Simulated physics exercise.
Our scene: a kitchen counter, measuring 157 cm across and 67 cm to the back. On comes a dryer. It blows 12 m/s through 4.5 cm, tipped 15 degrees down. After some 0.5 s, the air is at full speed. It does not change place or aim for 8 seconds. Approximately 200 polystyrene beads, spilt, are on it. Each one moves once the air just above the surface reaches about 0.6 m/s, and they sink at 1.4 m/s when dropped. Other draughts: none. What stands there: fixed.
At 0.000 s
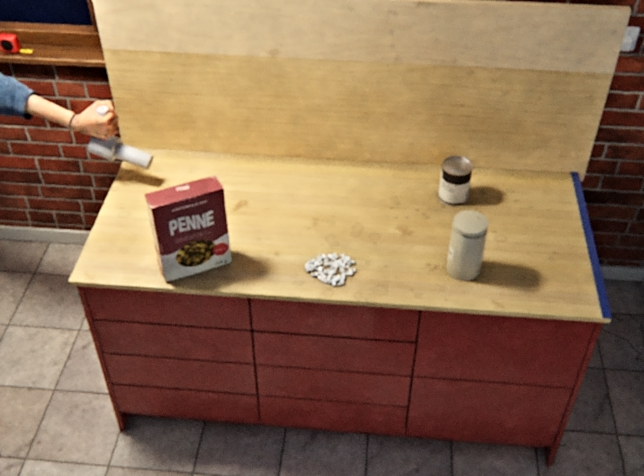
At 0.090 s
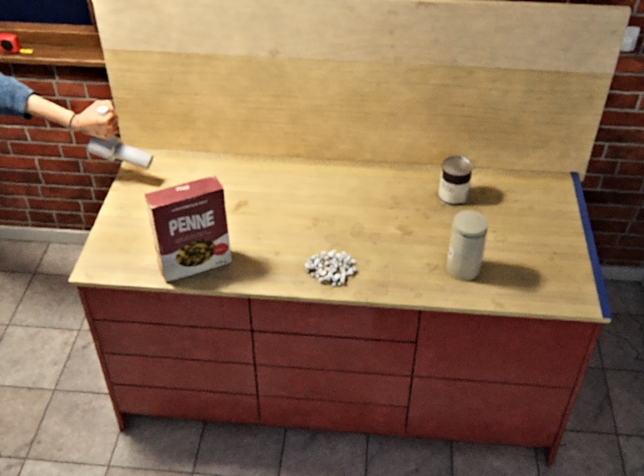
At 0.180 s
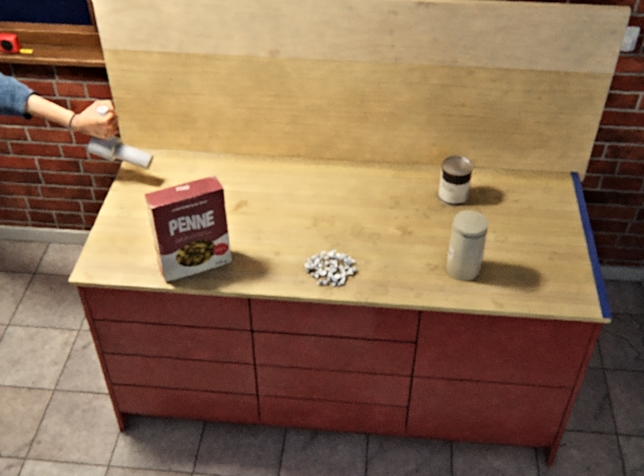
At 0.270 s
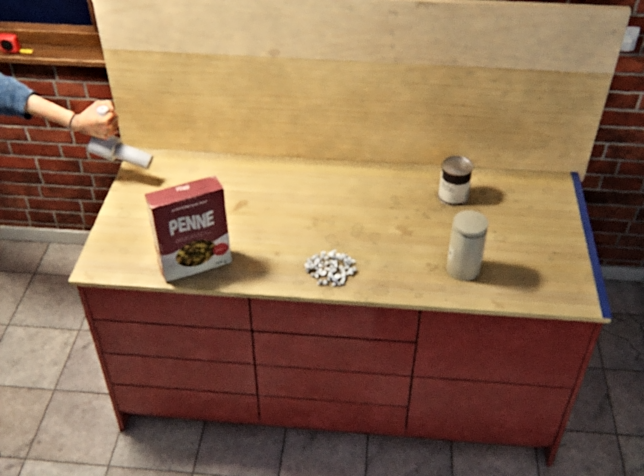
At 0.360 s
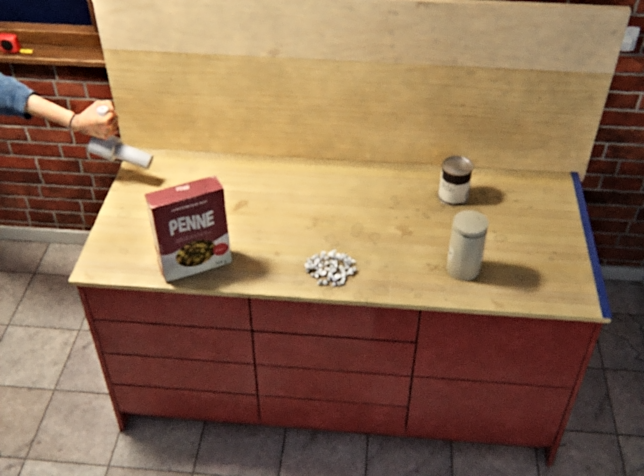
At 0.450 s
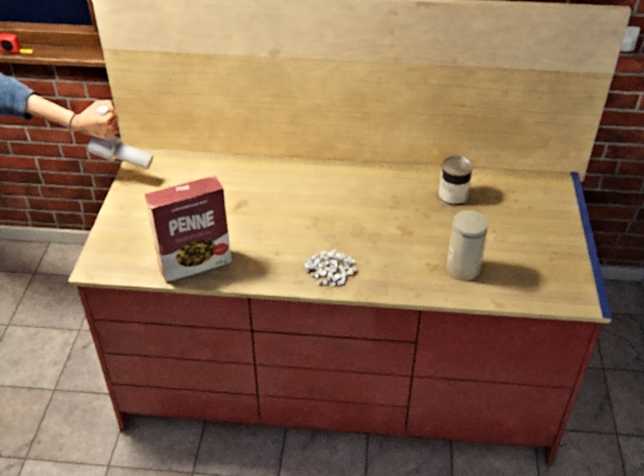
The clip shows a hand at the left holding a dryer angled down toward a wooden counter with a penne box, a small pile of white beads, a can and a jar, and nothing visibly moves throughout.
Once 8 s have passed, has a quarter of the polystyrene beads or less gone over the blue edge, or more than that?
A quarter or less has gone.
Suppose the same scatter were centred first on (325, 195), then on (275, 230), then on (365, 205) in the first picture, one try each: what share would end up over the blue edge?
100, 2 and 100 in a hundred, respectively.
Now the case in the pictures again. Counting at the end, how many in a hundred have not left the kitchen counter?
Around 4 per cent.
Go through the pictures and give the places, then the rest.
In the first frame, the middle of the polystyrene beads is near (332, 268), none has stirred yet and the mouth of the dryer is at (150, 163).
In the second frame, the middle of the polystyrene beads is near (332, 267), none has stirred yet and the blue edge is centred on (593, 238).
In the third frame, the middle of the polystyrene beads is near (332, 267), none has stirred yet, the top of a jar is at (471, 222) and the top of a carton is at (184, 191).
In the fourth frame, the middle of the polystyrene beads is near (332, 267) and none has stirred yet.
In the fifth frame, the middle of the polystyrene beads is near (332, 267) and none has stirred yet.
In the sixth frame, the middle of the polystyrene beads is near (332, 267) and none has stirred yet.
After 1.6 s, 7 % are on the move or not yet settled, 0 % are over the blue edge.
After 2.6 s, 7 % are on the move or not yet settled, 0 % are over the blue edge.
After 4.4 s, 6 % are on the move or not yet settled, 0 % are over the blue edge.
After 8.0 s, at the end, 0 % are over the blue edge.
